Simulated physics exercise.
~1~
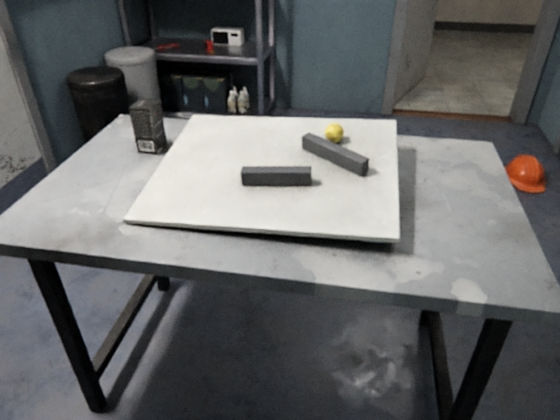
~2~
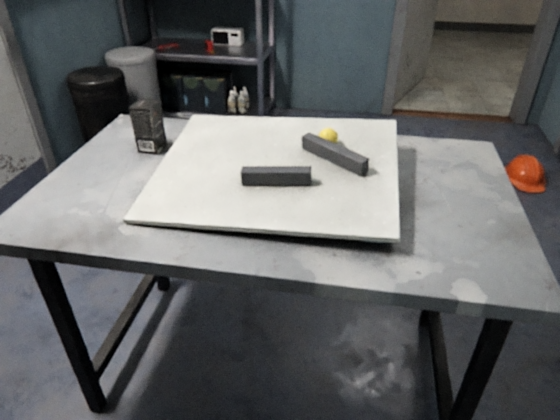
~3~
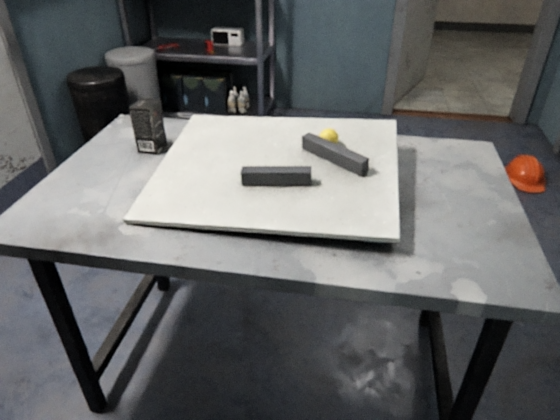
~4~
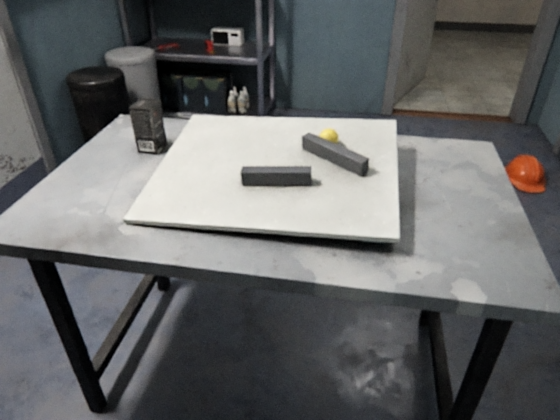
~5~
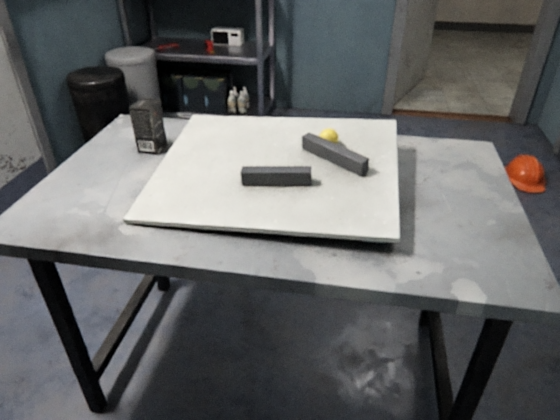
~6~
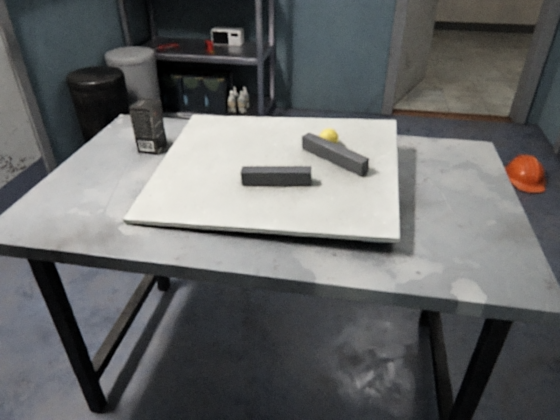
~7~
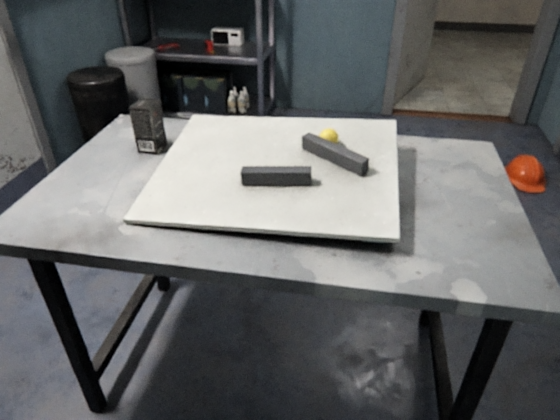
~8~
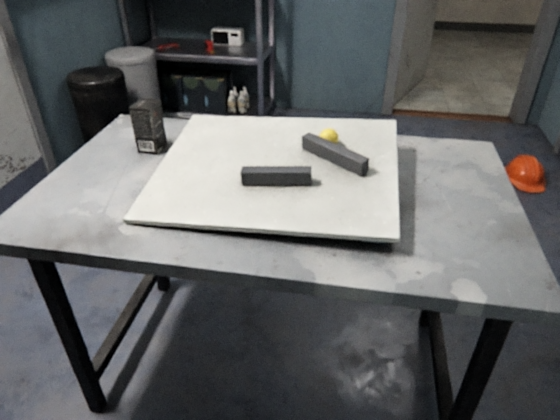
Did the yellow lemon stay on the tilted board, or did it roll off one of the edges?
It stayed on the board. It moved only slightly before settling behind the angled gray block, and it never went over an edge.
A small yellow lemon rolled a very short way on a tilted white board and came to rest behind the angled gray block, staying there while the other gray block and the dark carton on the table stayed still.
